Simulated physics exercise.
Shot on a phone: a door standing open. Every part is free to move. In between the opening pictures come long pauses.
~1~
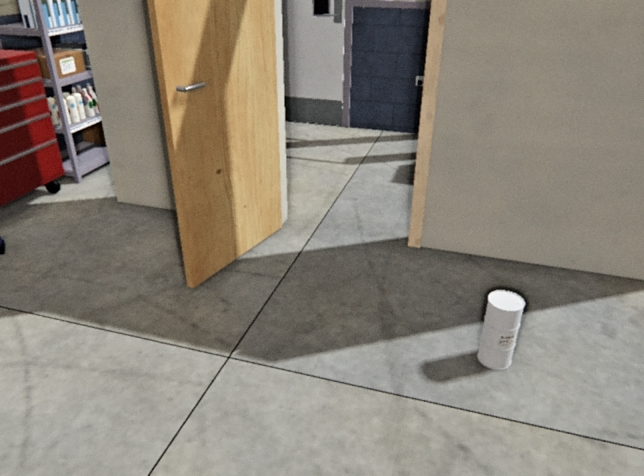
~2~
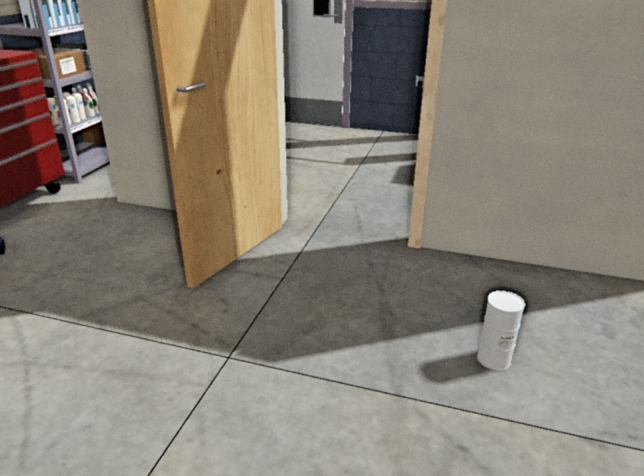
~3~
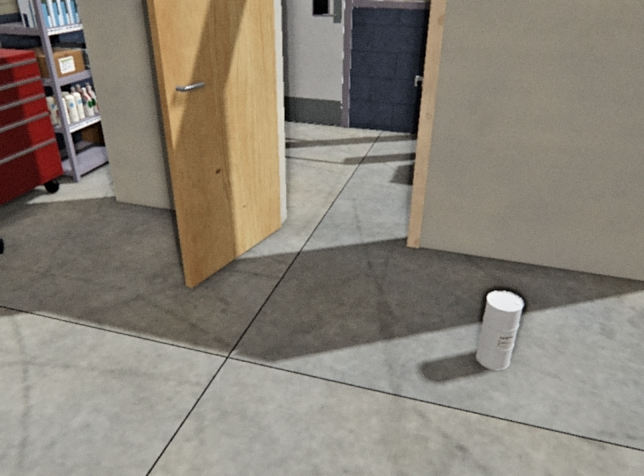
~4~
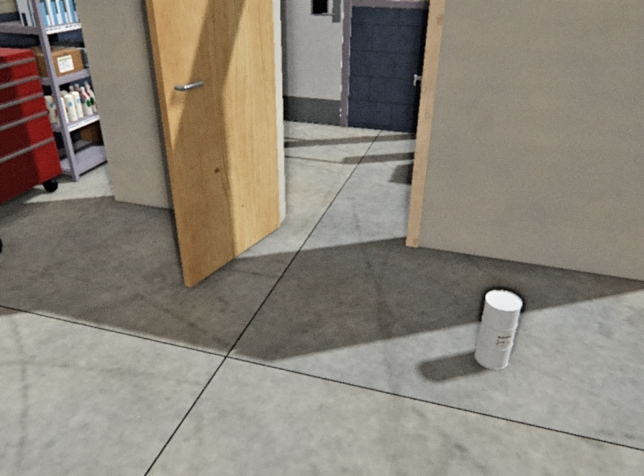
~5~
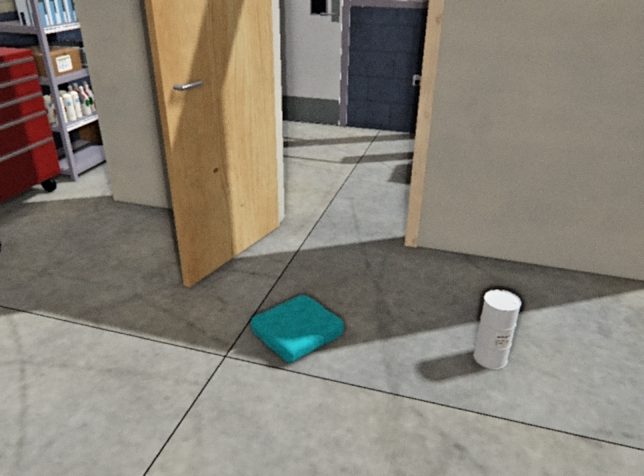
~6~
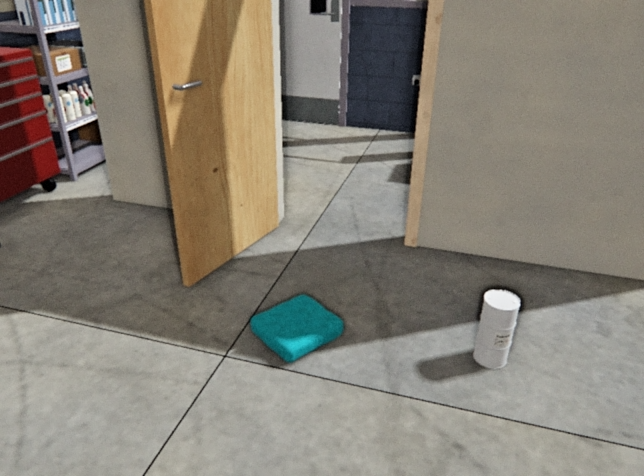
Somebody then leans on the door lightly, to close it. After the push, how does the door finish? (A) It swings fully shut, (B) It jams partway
Answer: A.
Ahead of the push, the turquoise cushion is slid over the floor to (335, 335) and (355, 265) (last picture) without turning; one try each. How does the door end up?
On the first try the door finishes its swing, and on the second it is obstructed.
Then, 0.70 s later than the last frame, open by 78°.
Then, 1.10 s later than the last frame, open by 48°.
Then, 1.50 s later than the last frame, open by 15°.
When it is over, open by 0°; both as before. End places, in pixels of the last picture, turquoise cushion near (297, 326).
